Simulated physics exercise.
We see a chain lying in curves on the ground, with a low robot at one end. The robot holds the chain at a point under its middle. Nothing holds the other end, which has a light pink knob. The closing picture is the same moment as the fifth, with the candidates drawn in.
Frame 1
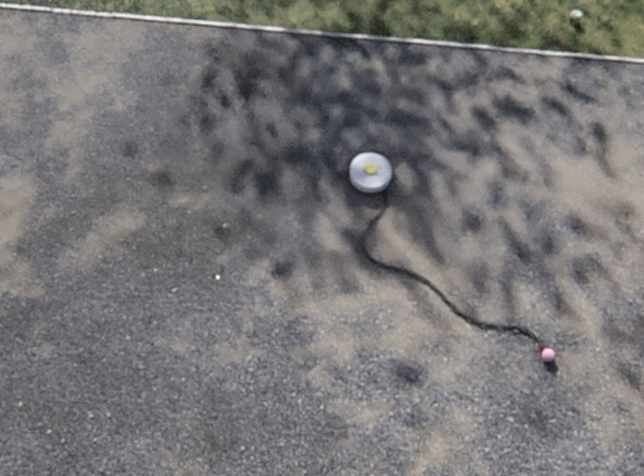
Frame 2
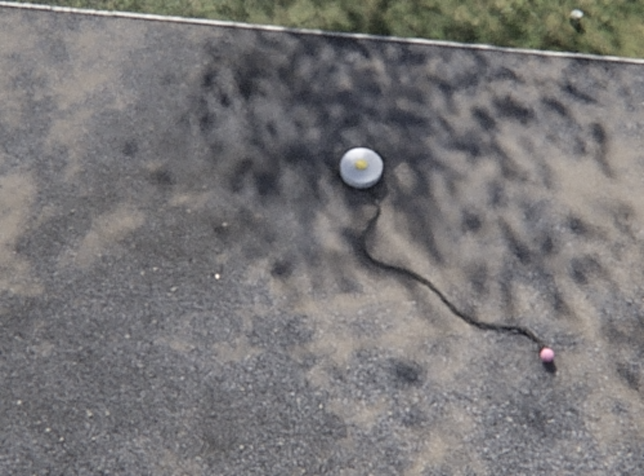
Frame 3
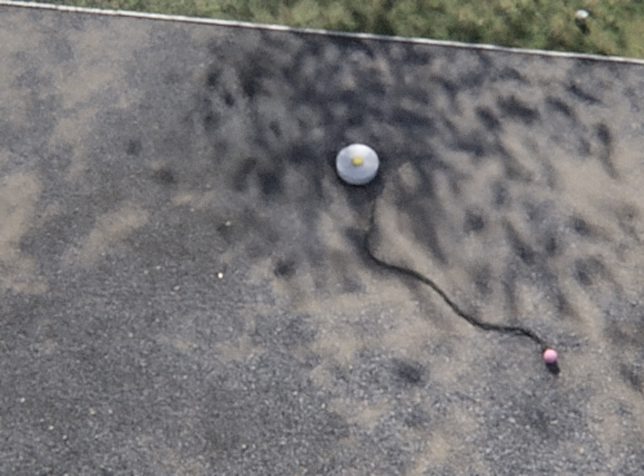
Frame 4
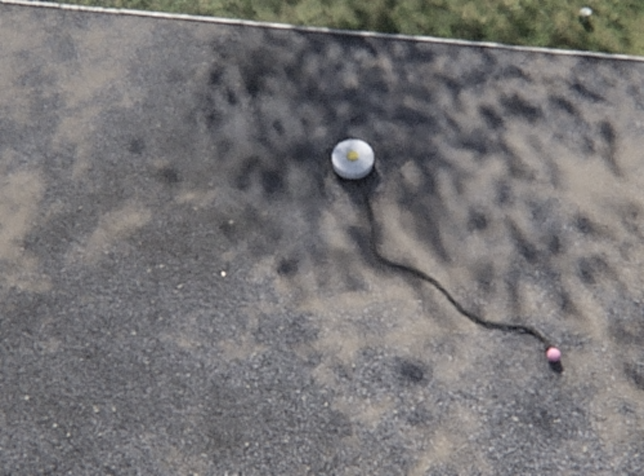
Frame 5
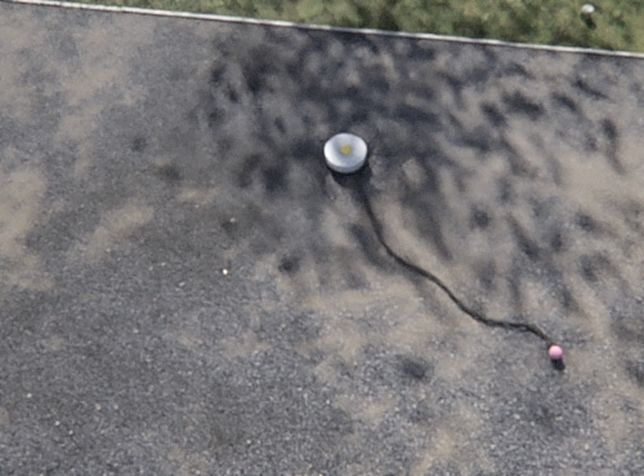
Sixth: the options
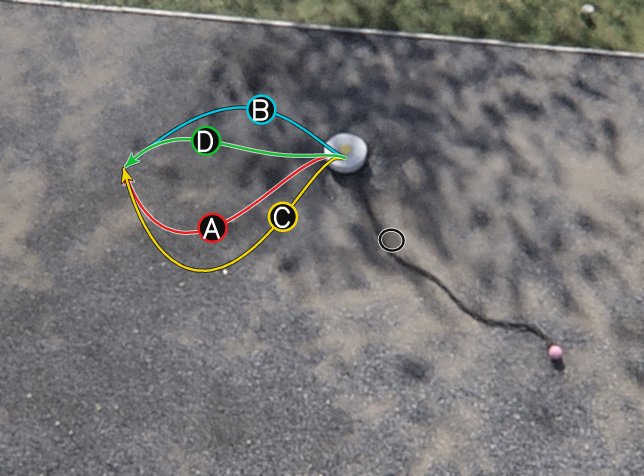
A low, round robot crept up and to the left across the patchy ground, drawing the near end of a curved chain along while the far end, with its light pink knob, barely moved.
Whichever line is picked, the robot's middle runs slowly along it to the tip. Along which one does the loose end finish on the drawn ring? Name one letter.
The robot should drive D.
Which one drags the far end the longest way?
B.
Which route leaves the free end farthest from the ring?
That is C.
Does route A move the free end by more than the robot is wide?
Yes.
On the copy, A from (345, 158) via (227, 221) to (124, 171); B from (345, 158) via (238, 108) to (126, 166); C from (345, 158) via (223, 267) to (124, 169); D from (345, 158) via (229, 145) to (126, 166); the ring at (392, 240).
On D. First, robot (258, 147), middle of the chain (378, 223), free end (505, 315).
Then, robot (174, 135), middle of the chain (300, 189), free end (426, 258).
Finally, robot (121, 165), middle of the chain (264, 182), free end (392, 238); the free end is on the ring.
By contrast, A leaves the free end at (387, 268); B leaves the free end at (392, 219); C leaves the free end at (376, 288).
